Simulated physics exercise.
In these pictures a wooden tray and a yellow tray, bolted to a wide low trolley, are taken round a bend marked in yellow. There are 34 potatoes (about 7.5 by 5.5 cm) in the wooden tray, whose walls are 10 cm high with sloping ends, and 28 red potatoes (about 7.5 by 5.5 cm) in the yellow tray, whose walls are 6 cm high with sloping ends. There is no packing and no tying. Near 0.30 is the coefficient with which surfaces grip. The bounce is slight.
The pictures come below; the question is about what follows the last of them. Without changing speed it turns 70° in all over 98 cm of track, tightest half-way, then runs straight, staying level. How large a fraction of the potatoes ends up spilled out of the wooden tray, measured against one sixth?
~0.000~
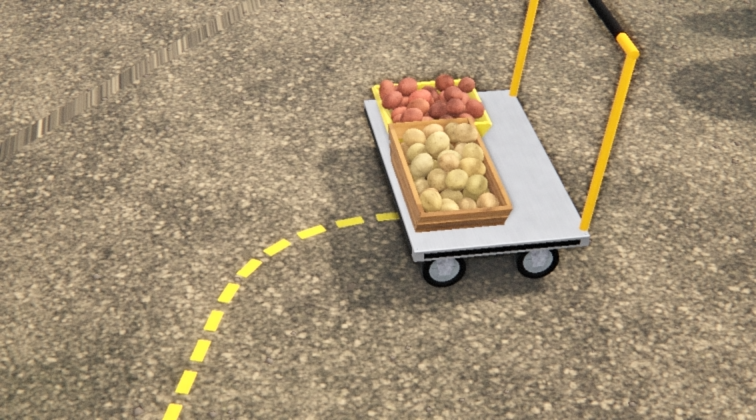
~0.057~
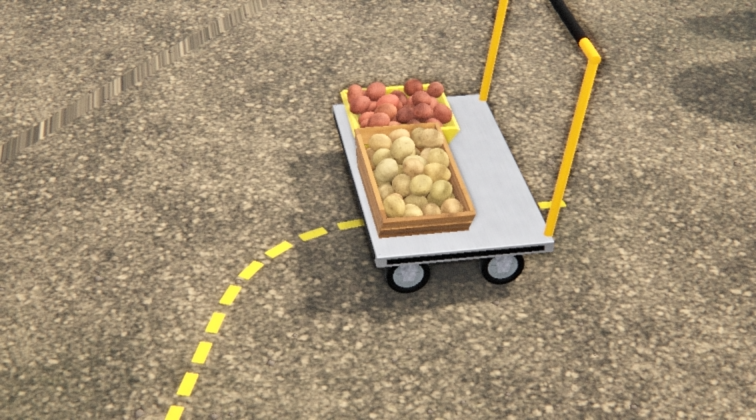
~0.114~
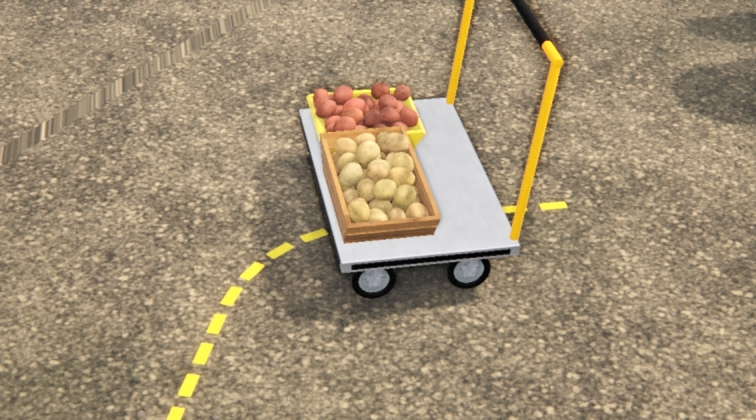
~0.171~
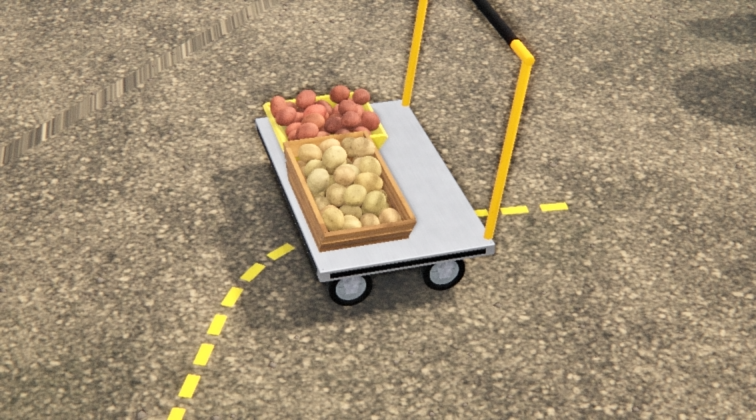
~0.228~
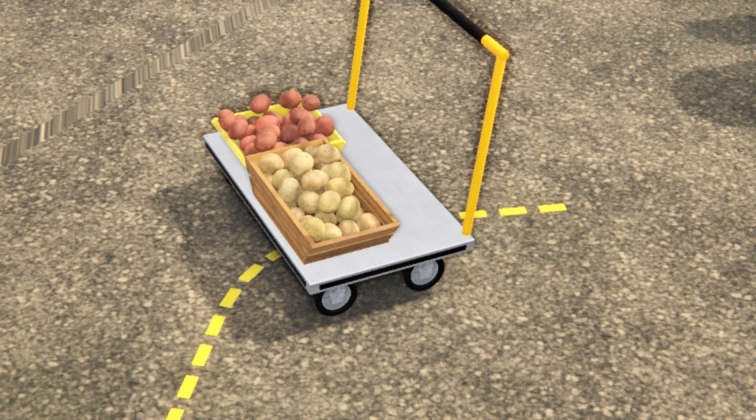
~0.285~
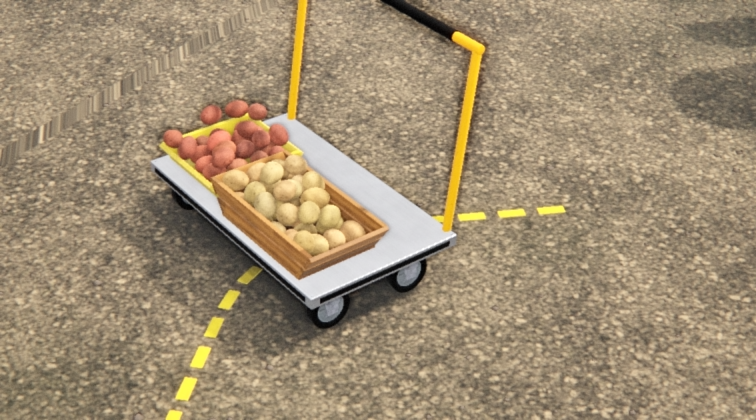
The spilled fraction is smaller than one sixth.
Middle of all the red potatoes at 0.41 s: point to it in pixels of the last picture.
Middle: About (143, 201) px.
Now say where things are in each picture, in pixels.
In the first picture (places track the rim corner closest to us here), wooden tray (422, 213); yellow tray (its farthest corner) (469, 80); heading changed by 0°, 0 cm rolled; all still inside.
The second picture shows wooden tray (385, 218); yellow tray (438, 85); heading changed by 0°, 12 cm rolled.
The third picture shows wooden tray (349, 224); yellow tray (404, 88); heading changed by 1°, 24 cm rolled.
The fourth picture shows wooden tray (326, 232); yellow tray (360, 92); heading changed by 7°, 36 cm rolled.
The fifth picture shows wooden tray (313, 244); yellow tray (306, 100); heading changed by 16°, 47 cm rolled.
The sixth picture shows wooden tray (311, 258); yellow tray (249, 114); heading changed by 28°, 59 cm rolled; 1 out, the lowest potato at (211, 115).
After 0.32 s, the wooden tray has all 34 and the yellow tray is down by 3 of 28.
After 0.41 s, the wooden tray has all 34 and the yellow tray is down by 4 of 28.
After 0.55 s, the wooden tray is down by 1 of 34 and the yellow tray is down by 8 of 28.
Outcome (at 1.00 s), the wooden tray is down by 1 of 34 and the yellow tray is down by 11 of 28. Asked share, 1 of 34, 3 per cent.
